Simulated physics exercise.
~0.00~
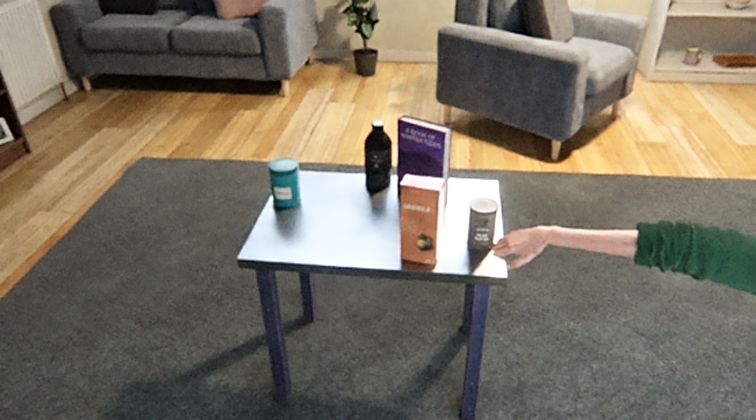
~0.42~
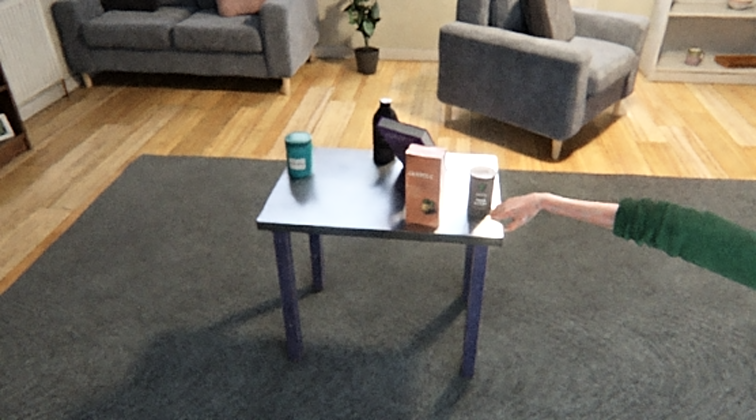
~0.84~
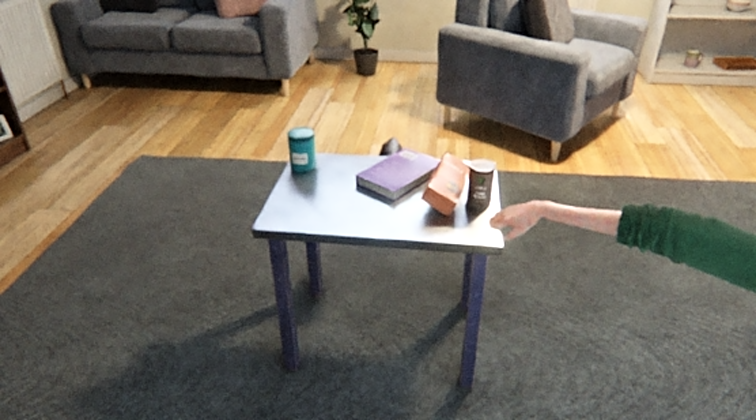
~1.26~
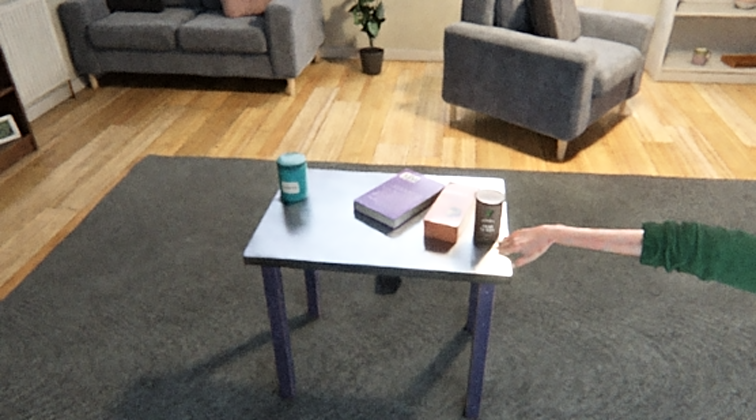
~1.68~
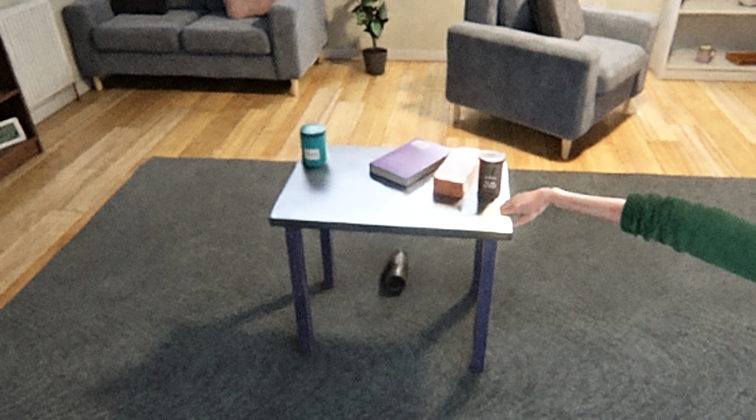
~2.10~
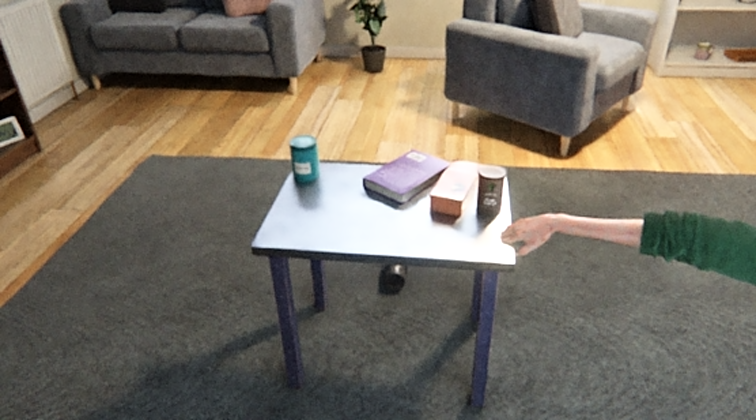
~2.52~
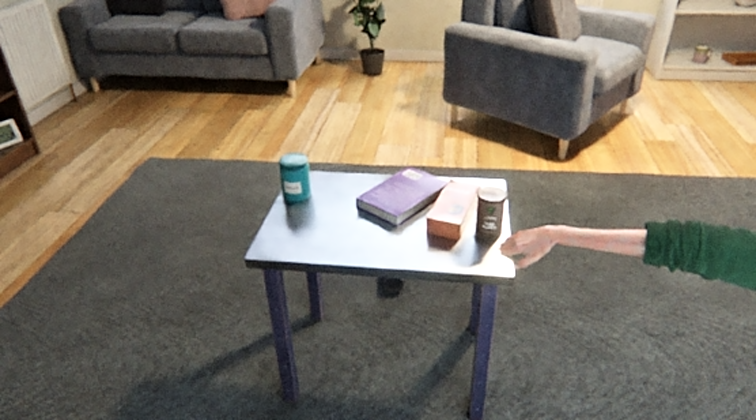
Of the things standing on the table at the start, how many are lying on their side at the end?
Three of them are lying on their side, the purple book and the orange packet on the table and the black bottle on the floor.
